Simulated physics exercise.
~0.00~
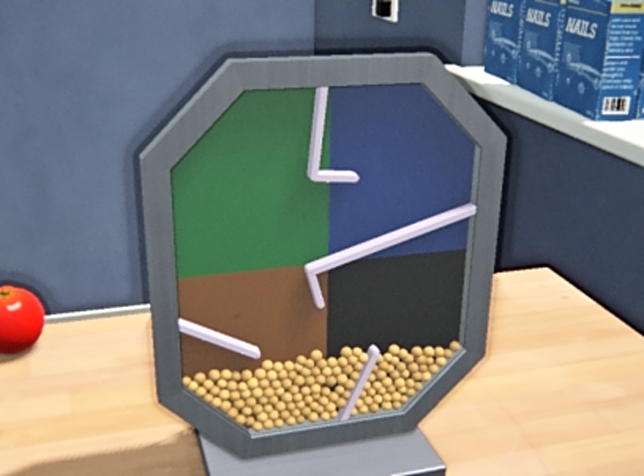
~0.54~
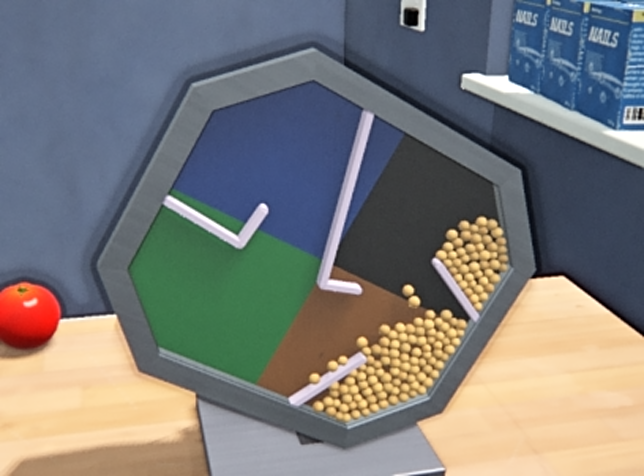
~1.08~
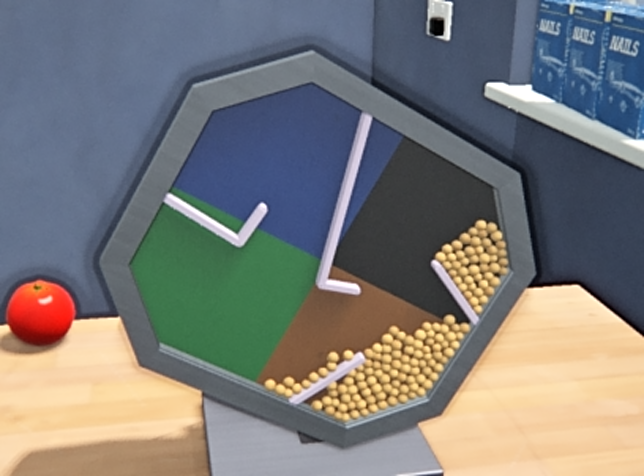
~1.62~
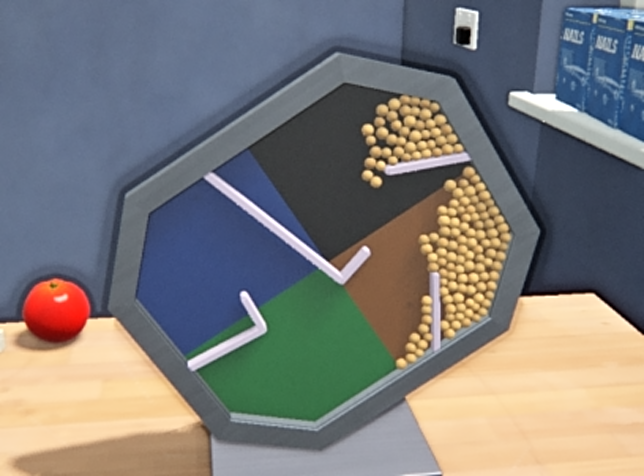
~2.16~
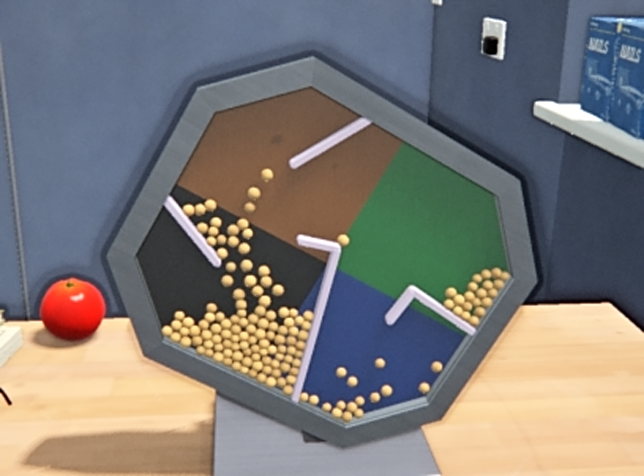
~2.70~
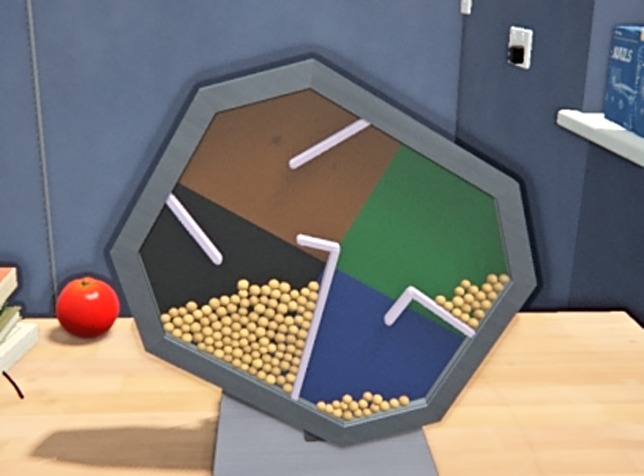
On a wooden worktop near a red apple, a grey-framed case with four coloured quarters turned anticlockwise, paused, then swung further round, sending its wooden beads tumbling; they settled mostly in black, with some in blue, fewer in green and none in brown.
